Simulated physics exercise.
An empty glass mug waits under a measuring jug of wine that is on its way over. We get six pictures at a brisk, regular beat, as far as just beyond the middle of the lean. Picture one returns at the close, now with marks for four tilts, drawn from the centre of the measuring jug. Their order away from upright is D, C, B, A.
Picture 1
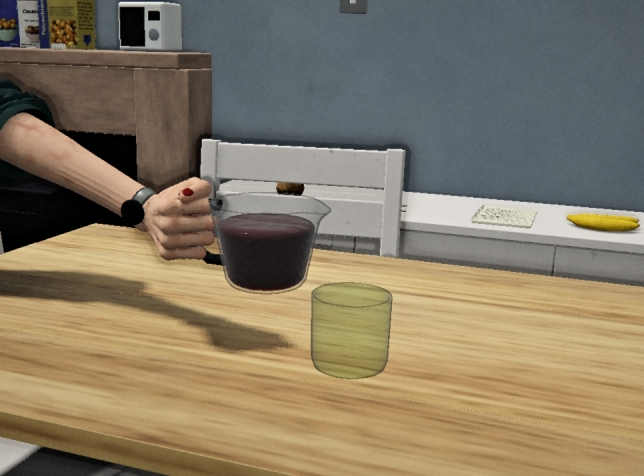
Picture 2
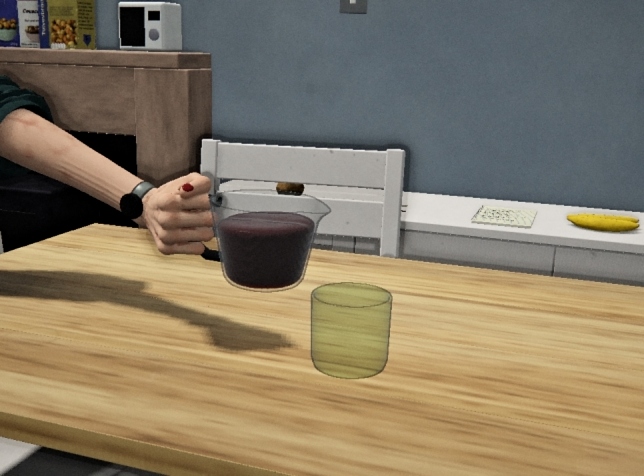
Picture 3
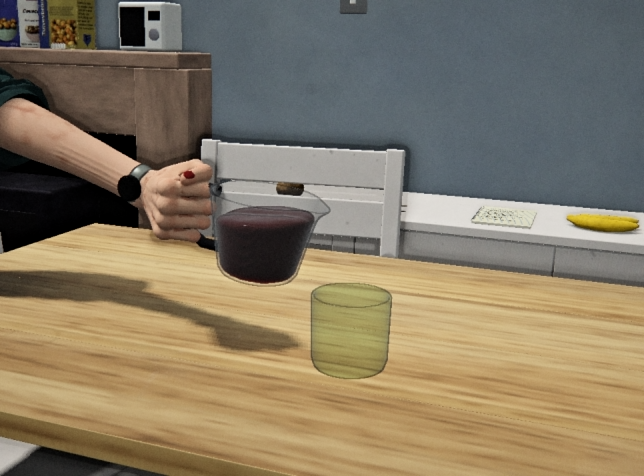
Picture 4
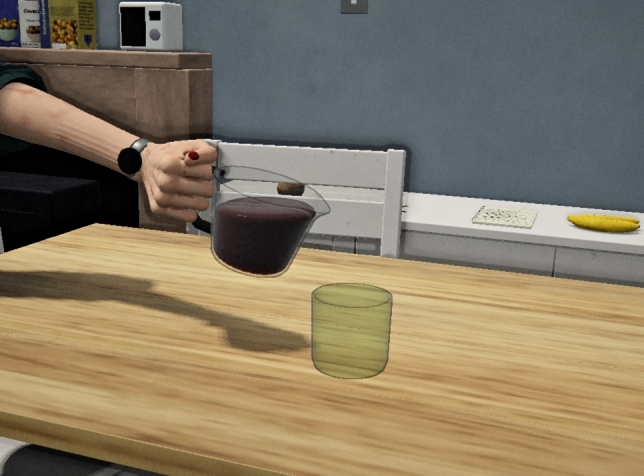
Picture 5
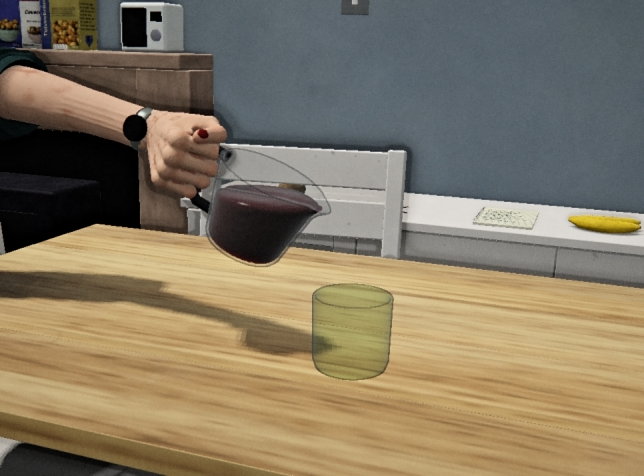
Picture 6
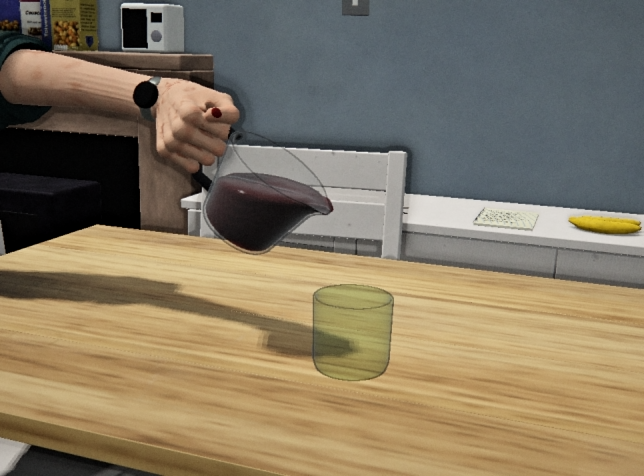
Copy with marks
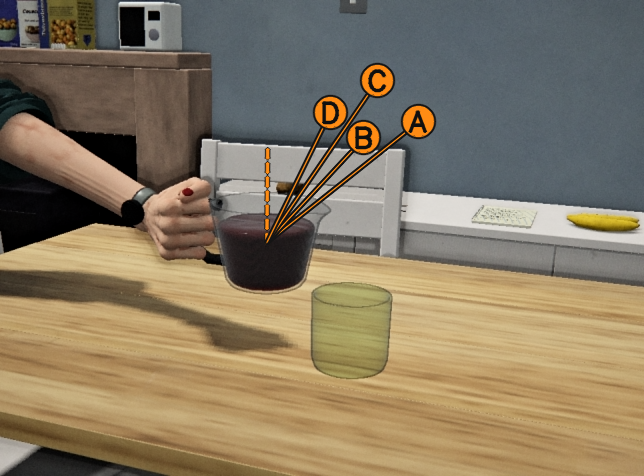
A hand wearing a dark watch held a clear jug of dark red wine above a wooden table, then lifted it slightly and tilted it rightward near an empty yellowish glass until the wine reached the lip.
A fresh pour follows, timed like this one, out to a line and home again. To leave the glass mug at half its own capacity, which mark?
A is best.
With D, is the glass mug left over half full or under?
Under.
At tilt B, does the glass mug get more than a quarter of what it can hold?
Yes, it does.
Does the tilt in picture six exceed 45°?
No.
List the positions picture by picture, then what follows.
Upright, lip at (328, 212); rim of the glass mug round (352, 294); nothing has left yet, in the first picture.
Upright, lip at (328, 212); nothing has left yet, in the second picture.
Tipped about 7°, lip at (327, 212); nothing has left yet, in the third picture.
Tipped about 15°, lip at (328, 212); nothing has left yet, in the fourth picture.
Tipped about 25°, lip at (328, 212); nothing has left yet, in the fifth picture.
Tipped about 36°, lip at (328, 213); wine is over the lip, down to (328, 213), in the sixth picture.
On the marked copy, A at (405, 132); B at (352, 150); C at (368, 94); D at (323, 127).
If A is chosen, the glass mug ends with about 51 % of what it can hold.
If B is chosen, the glass mug ends with about 32 % of what it can hold.
If C is chosen, the glass mug ends with about 16 % of what it can hold.
If D is chosen, the glass mug ends with about 5 % of what it can hold.
